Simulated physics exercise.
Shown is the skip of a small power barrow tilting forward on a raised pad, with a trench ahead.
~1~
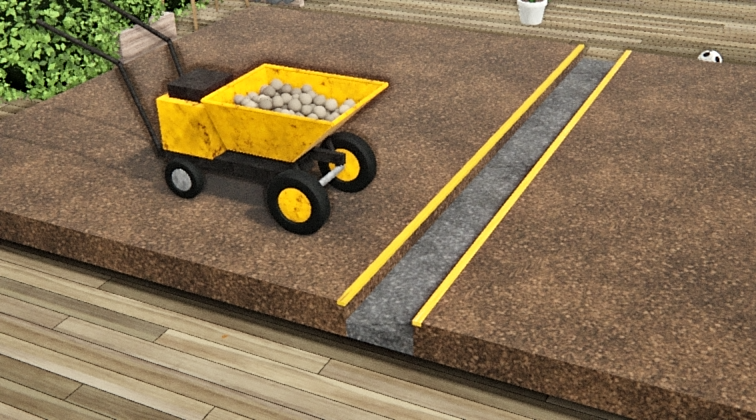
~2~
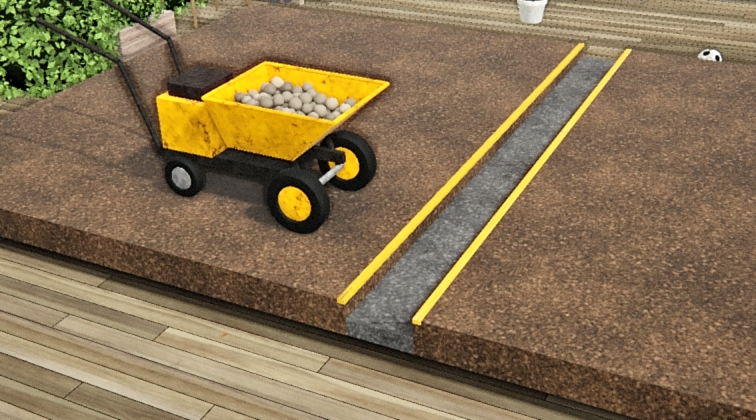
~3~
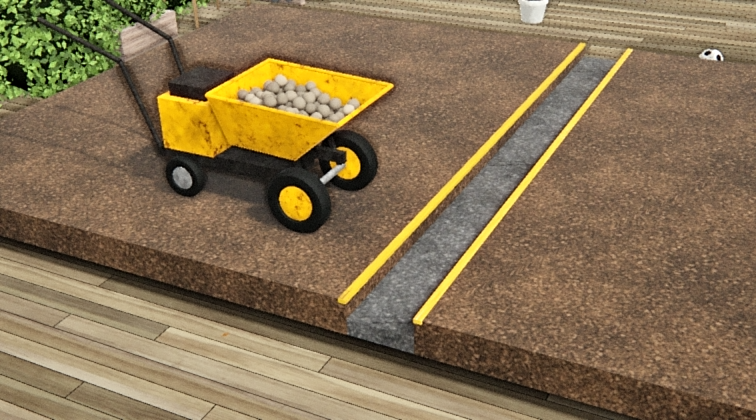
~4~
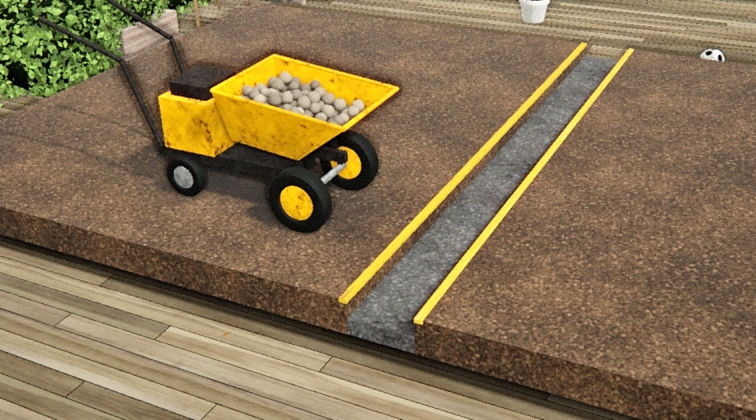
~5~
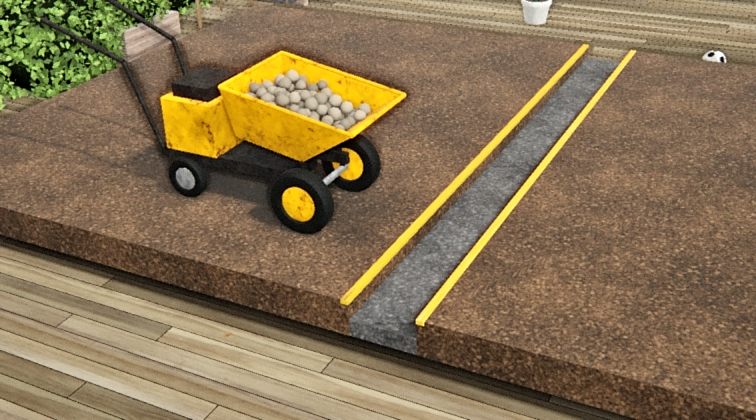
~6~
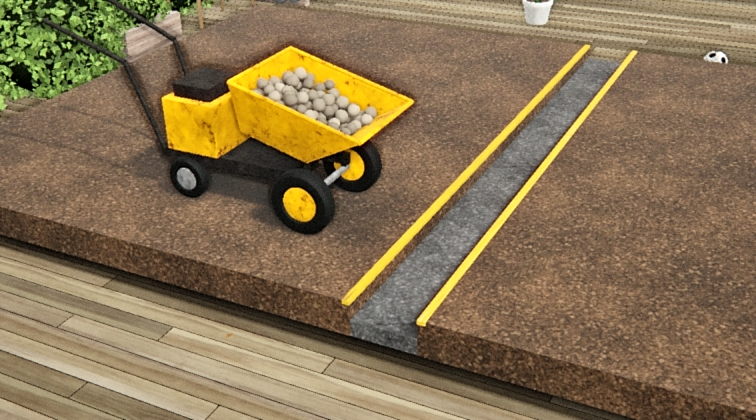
The yellow skip of a small power barrow, loaded with round grey pebbles, slowly tilted forward a little on a brown raised pad, while its wheels stayed put short of a yellow-edged trench.
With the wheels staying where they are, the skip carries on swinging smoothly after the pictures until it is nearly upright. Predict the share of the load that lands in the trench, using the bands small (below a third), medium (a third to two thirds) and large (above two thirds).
Large.
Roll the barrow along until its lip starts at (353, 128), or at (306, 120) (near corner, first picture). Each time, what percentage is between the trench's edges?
Near 60 % and 70 %.
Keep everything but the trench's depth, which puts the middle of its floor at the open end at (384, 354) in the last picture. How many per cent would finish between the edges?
I'd say roughly 100 in a hundred.
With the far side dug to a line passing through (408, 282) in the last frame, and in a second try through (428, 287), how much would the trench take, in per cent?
The first try lands around 30 %, the second around 70 %.
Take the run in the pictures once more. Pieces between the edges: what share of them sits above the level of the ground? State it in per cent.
Roughly 25 percent.
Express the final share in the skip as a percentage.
All told, it is near 15 percent.
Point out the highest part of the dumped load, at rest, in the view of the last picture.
Summit once settled: About (434, 237).
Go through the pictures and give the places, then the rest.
In the first frame, lip of the skip at (332, 124), level; top of the load at (285, 110), river pebbles; first edge of the trench at (367, 273); far edge at (440, 291), the trench over half as wide as the skip, and shallow for its width.
In the second frame, lip of the skip at (333, 124), level; top of the load at (273, 103).
In the third frame, lip of the skip at (338, 126), tipped barely; top of the load at (277, 102).
In the fourth frame, lip of the skip at (344, 129), tipped a little; top of the load at (272, 94).
In the fifth frame, lip of the skip at (352, 136), tipped a little; top of the load at (279, 93).
In the sixth frame, lip of the skip at (360, 143), tipped clearly; top of the load at (289, 92); first edge of the trench at (372, 273); far edge at (445, 291).
Soon, skip tipped steeply; all in the skip.
A while on, skip tipped right over; most in the skip; about a quarter in or heaped over the trench; a stray few falling.
Towards the end, skip tipped right over; about a quarter in the skip; most in or heaped over the trench; a small part beyond it.
Finally, skip tipped right over; a small part in the skip; most in or heaped over the trench; a small part beyond it.
